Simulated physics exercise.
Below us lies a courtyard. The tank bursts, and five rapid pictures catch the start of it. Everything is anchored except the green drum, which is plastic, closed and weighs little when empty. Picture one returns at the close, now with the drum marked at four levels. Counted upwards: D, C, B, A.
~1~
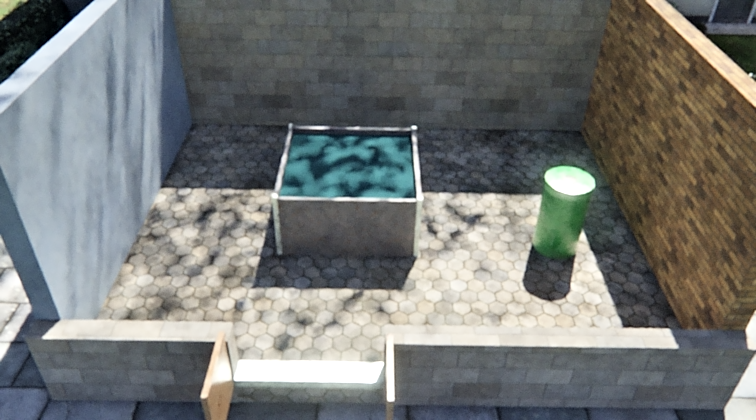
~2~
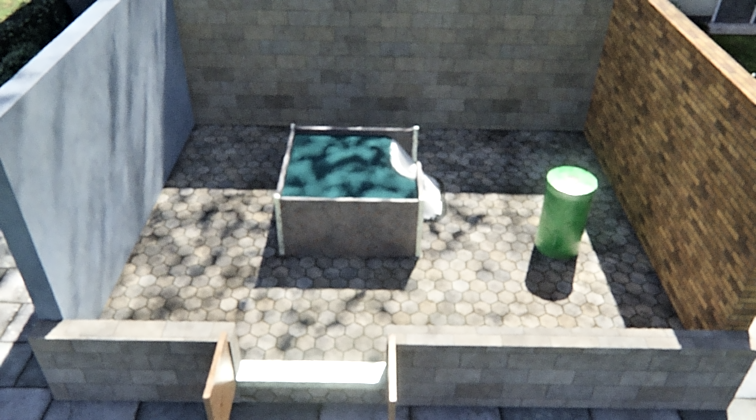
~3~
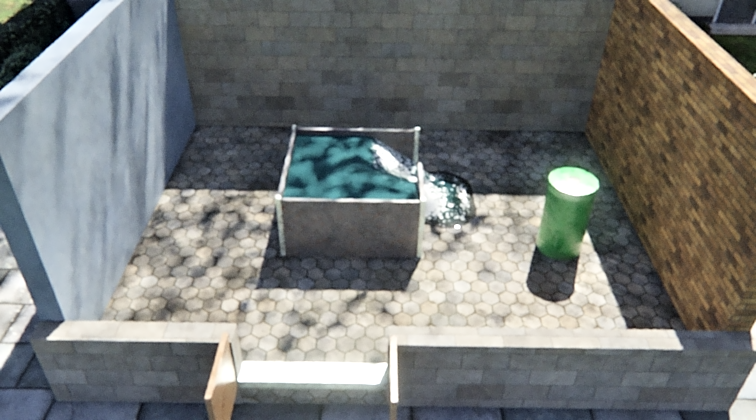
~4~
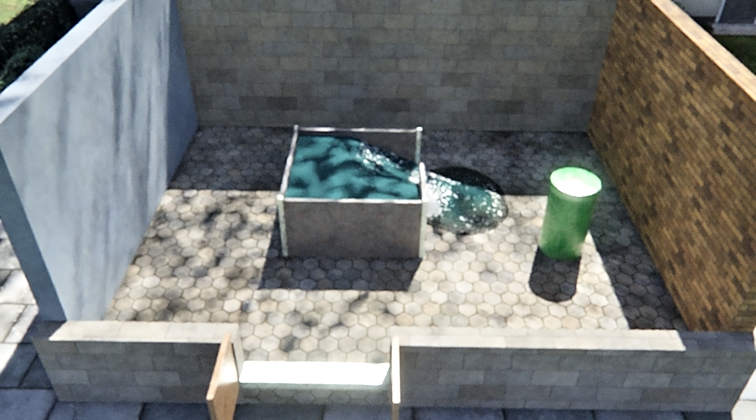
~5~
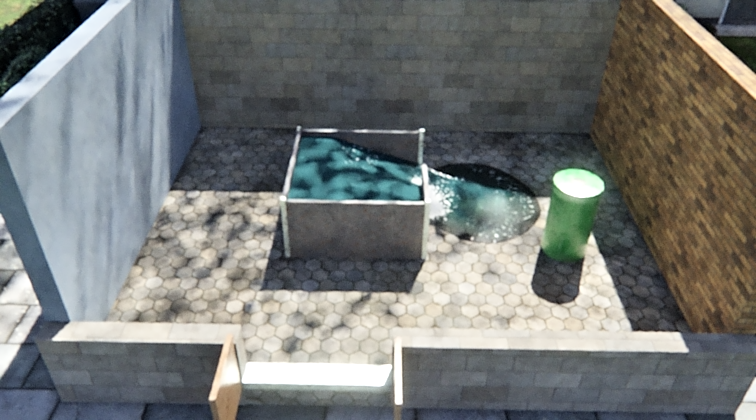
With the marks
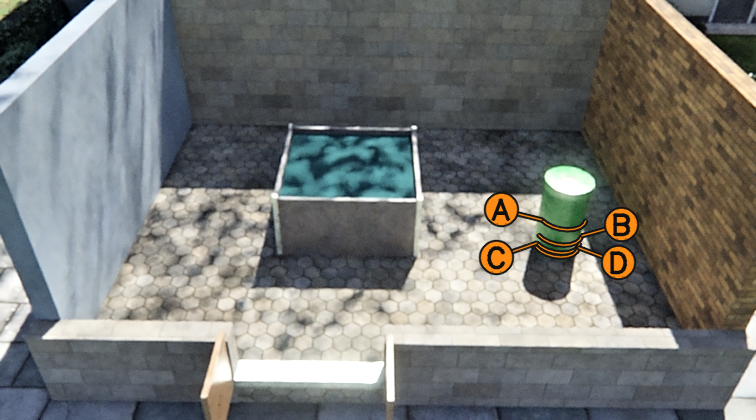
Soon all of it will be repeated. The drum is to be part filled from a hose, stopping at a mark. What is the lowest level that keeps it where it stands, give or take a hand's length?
It is B.
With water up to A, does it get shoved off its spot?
No.
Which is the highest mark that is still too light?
Here it is mark C.
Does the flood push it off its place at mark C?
Yes, that goes wrong.
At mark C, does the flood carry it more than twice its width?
No, less.
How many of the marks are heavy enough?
Two of them.
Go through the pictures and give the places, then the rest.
Lid of the green drum at (570, 180); tank full, its middle at (350, 166); open gate at (309, 327), in the first picture.
In the second picture, 1 % of the ground wet, in view closest to the drum at (440, 208).
In the third picture, 3 % of the ground wet, in view closest to the drum at (471, 209).
In the fourth picture, 5 % of the ground wet, in view closest to the drum at (499, 215).
Lid of the green drum at (579, 183); 8 % of the ground wet, in view closest to the drum at (519, 229), in the fifth picture.
On the marked copy, A at (567, 229); B at (563, 245); C at (561, 253); D at (560, 257); from the bottom up D, C, B, A.
If A is chosen, it does not move.
If B is chosen, it does not move.
If C is chosen, it is pushed about its own width away.
If D is chosen, it is pushed about 6 times its own width away.
